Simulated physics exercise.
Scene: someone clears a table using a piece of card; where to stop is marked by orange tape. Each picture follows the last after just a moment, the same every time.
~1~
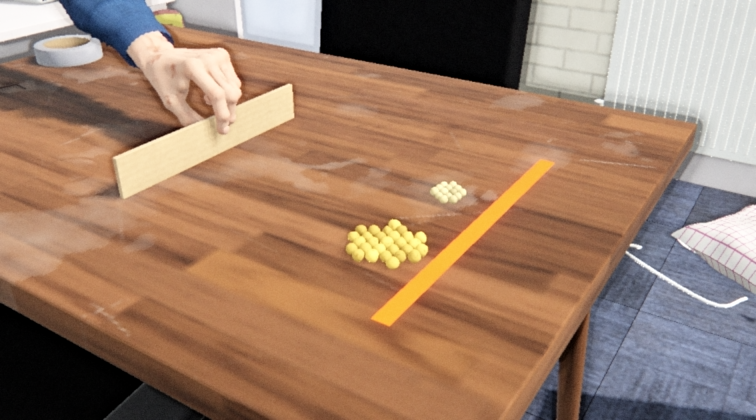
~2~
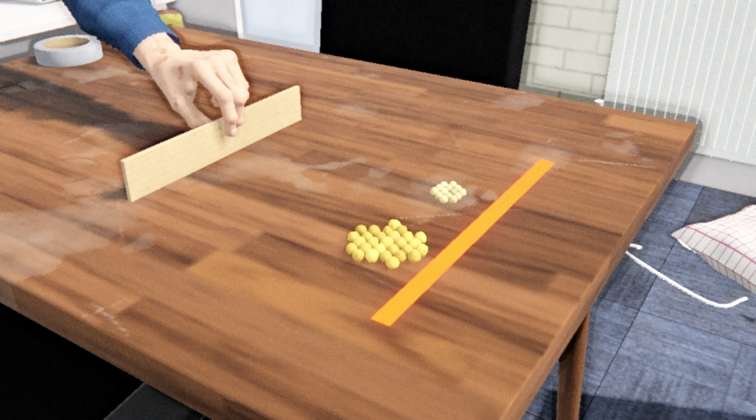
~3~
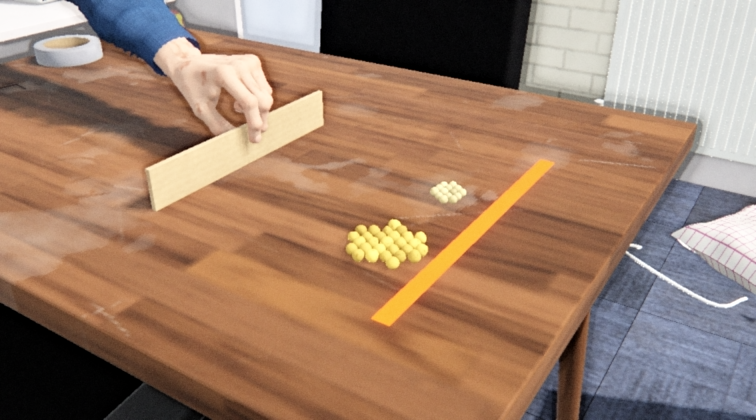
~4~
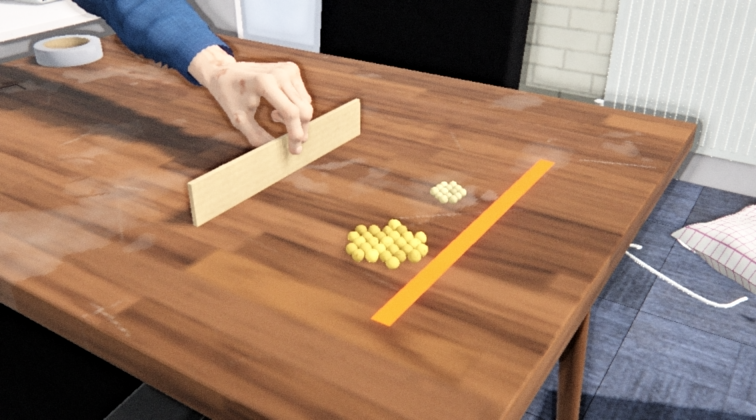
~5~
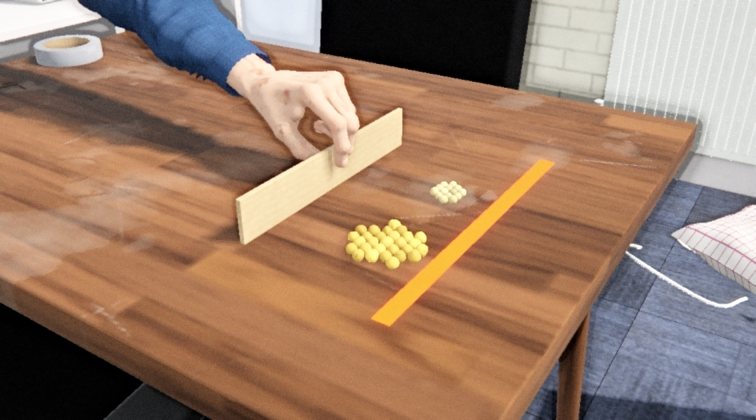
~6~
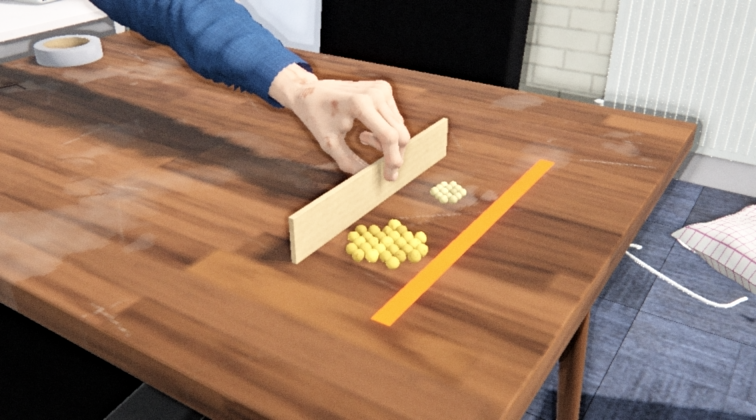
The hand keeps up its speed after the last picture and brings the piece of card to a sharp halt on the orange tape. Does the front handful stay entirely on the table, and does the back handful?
Front handful - no; back handful - no.
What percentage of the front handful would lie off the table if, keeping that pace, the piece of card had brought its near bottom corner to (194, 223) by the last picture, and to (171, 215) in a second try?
0 % and 0 %.
Then, 0.07 s on from there, piece of card still moving, near (445, 178); front handful all on the table, its front near (421, 294); back handful all on the table, its front near (512, 195).
Then, 0.16 s on from there, piece of card stopped at the orange tape; front handful all on the table, its front near (541, 290); back handful all on the table, its front near (634, 218).
Then, 0.44 s on from there, piece of card stopped at the orange tape; front handful the whole lot over the edge; back handful the whole lot over the edge.
In the end, piece of card stopped at the orange tape; front handful the whole lot over the edge; back handful the whole lot over the edge.
